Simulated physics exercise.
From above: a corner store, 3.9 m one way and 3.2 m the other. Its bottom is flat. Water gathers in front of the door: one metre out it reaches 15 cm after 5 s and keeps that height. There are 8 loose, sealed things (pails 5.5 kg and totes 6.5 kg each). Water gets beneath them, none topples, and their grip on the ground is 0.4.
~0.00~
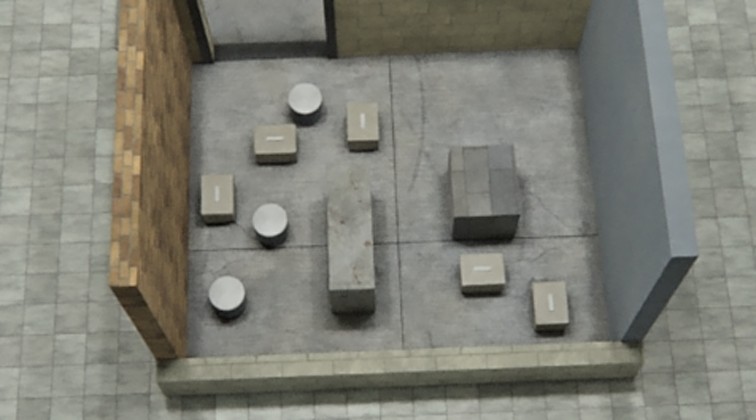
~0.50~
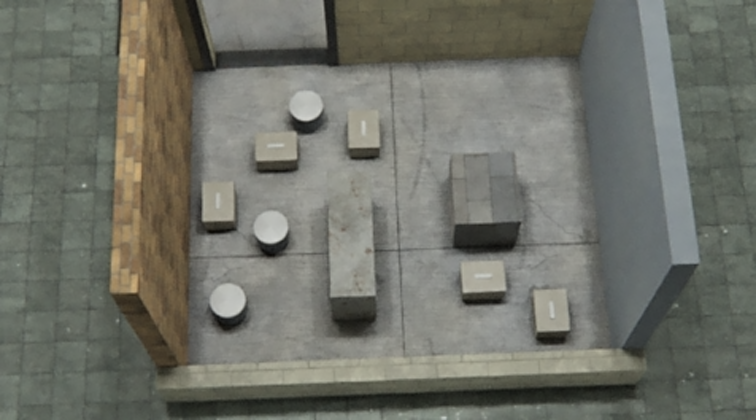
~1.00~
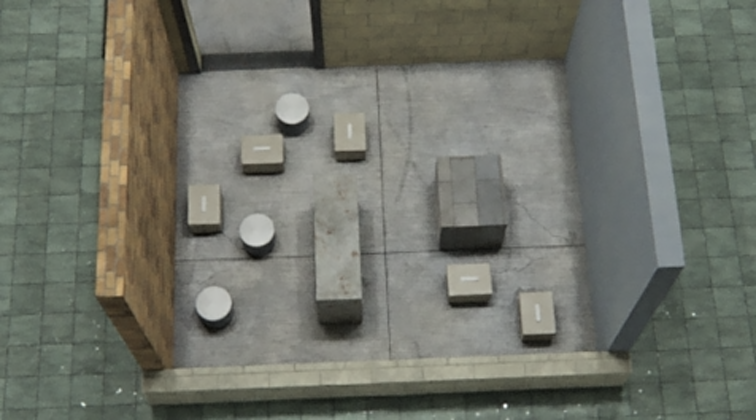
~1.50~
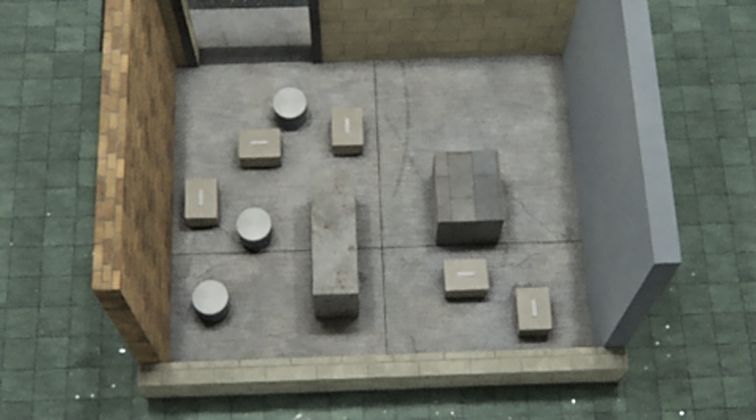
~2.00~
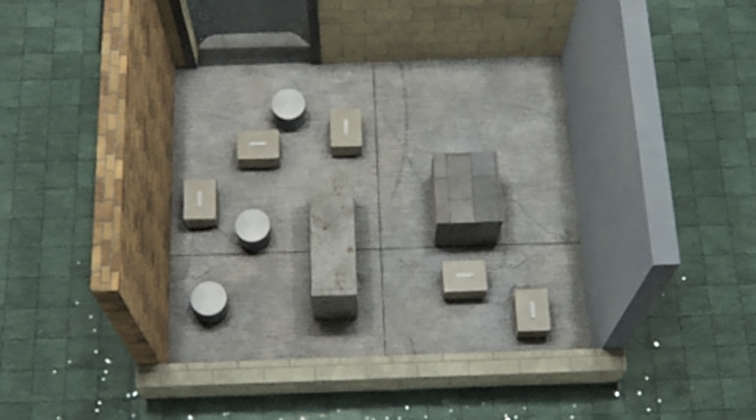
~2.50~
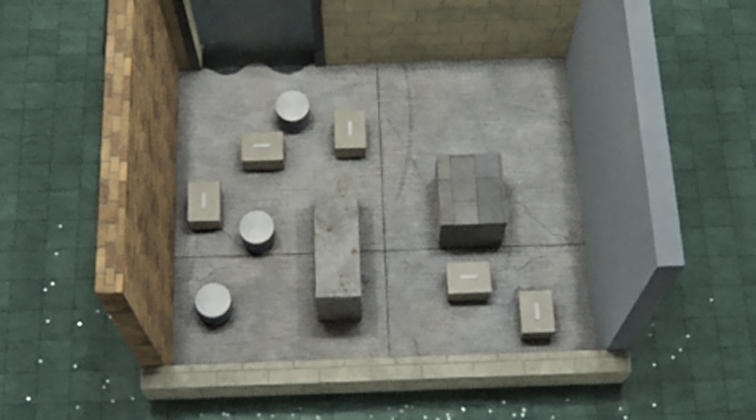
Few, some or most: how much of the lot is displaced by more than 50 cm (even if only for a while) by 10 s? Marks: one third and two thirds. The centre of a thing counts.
Share: One to two thirds.
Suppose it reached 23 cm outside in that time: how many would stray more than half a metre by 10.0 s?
Then 7.
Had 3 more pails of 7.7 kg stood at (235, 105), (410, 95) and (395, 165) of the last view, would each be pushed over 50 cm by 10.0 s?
In turn: More, short of it, under.
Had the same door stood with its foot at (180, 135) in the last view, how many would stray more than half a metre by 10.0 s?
Then 3.
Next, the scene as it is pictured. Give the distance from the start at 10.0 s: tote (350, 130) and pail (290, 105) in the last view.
In turn: 40 cm, 140 cm.
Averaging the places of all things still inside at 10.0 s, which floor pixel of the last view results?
Near (387, 285).
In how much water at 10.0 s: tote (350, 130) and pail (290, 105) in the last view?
Roughly 3 and 4 cm.
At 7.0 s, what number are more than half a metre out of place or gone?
4 of them.
After 3.5 s 0 of 8 are over 50 cm from their spots; 0 afloat.
After 4.5 s 0 of 8 are over 50 cm from their spots; 0 afloat.
After 7.0 s 4 of 8 are over 50 cm from their spots; 0 afloat.
After 10.0 s 4 of 8 are over 50 cm from their spots, and 4 have been at some point; 3 afloat.
